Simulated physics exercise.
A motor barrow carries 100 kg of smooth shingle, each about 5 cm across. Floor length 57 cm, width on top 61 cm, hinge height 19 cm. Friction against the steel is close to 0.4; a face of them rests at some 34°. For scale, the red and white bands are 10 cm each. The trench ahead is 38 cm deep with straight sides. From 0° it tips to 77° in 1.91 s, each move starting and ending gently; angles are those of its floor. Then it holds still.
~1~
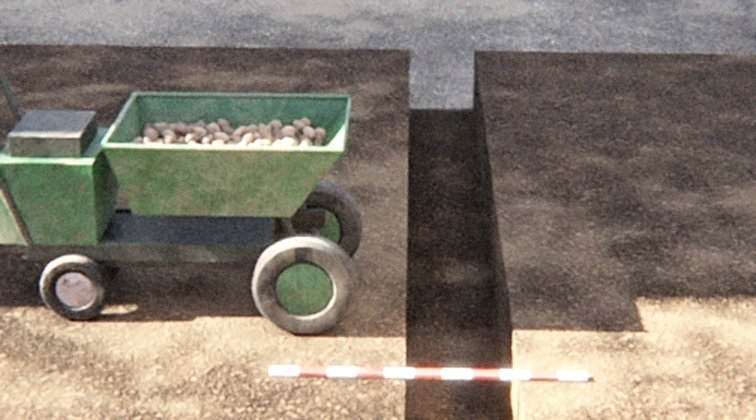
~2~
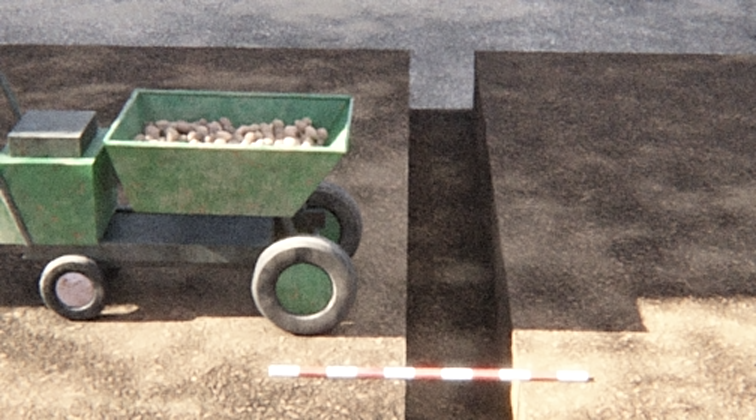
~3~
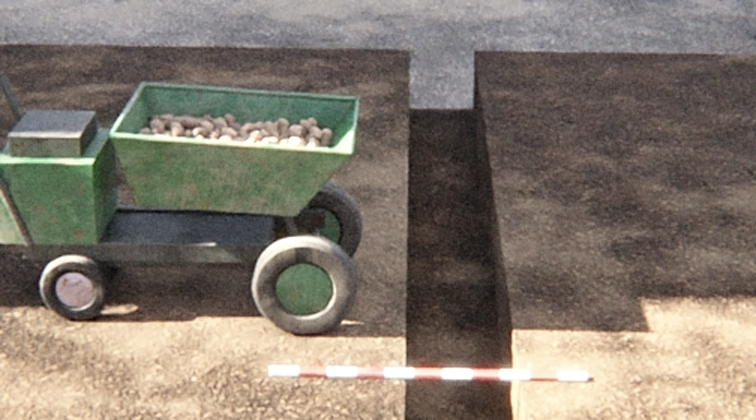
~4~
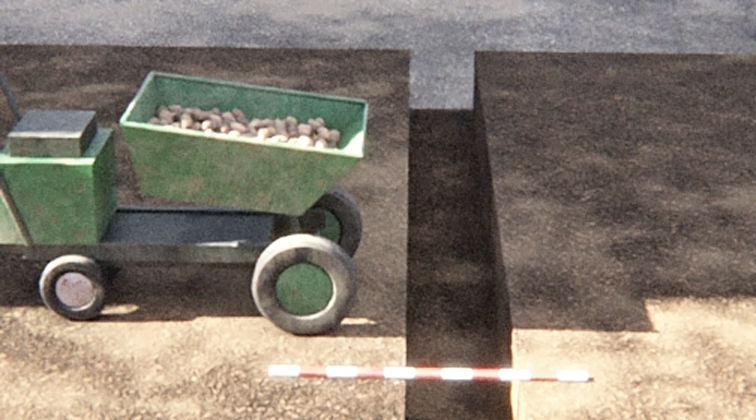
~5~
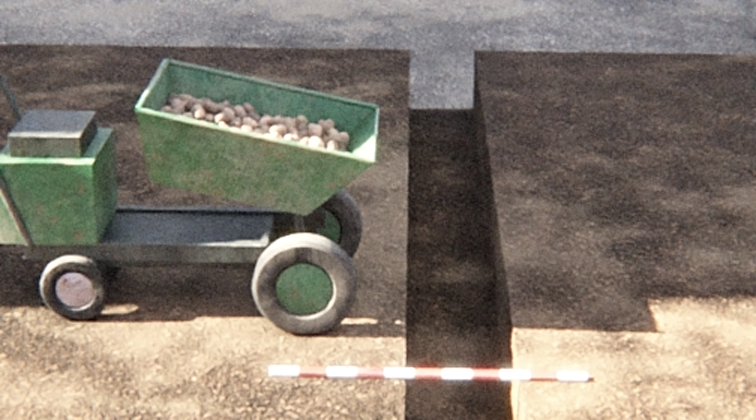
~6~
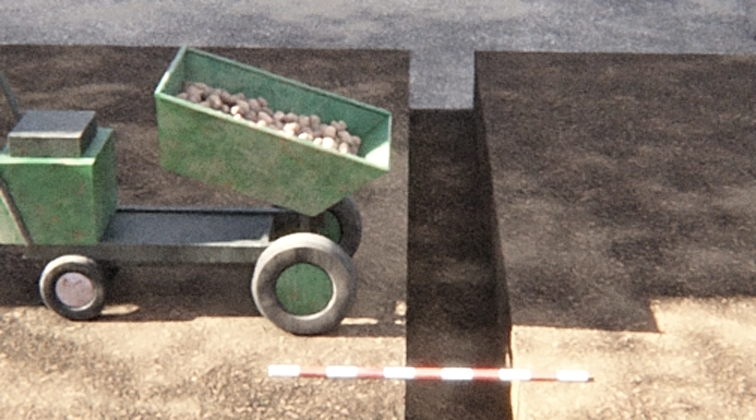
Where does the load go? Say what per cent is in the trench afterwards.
Some 66 per cent of it.
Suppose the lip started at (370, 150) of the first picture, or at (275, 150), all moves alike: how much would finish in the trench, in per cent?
About 40 and 100 per cent.
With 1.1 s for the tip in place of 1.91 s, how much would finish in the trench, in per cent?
Then about 50 per cent.
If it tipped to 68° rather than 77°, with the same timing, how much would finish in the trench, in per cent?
It would be near 70 per cent.
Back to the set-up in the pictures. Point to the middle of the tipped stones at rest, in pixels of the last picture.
Near (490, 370).
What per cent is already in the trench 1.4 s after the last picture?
About 45 per cent by then.
Then, 0.8 s after the last picture the floor is at 65°, 98 % in the skip, 2 % in the trench; the foremost stones are at (484, 253).
Then, 1.4 s after the last picture the floor is at 77°, 24 % in the skip, 44 % in the trench, 31 % past the trench; the foremost stones are at (652, 299).
Then, 1.8 s after the last picture the floor is at 77°, 5 % in the skip, 60 % in the trench, 35 % past the trench; the foremost stones are at (707, 301).
Then, 3.7 s after the last picture the floor is at 77°, 0 % in the skip, 66 % in the trench, 34 % past the trench; the foremost stones are at (722, 308).
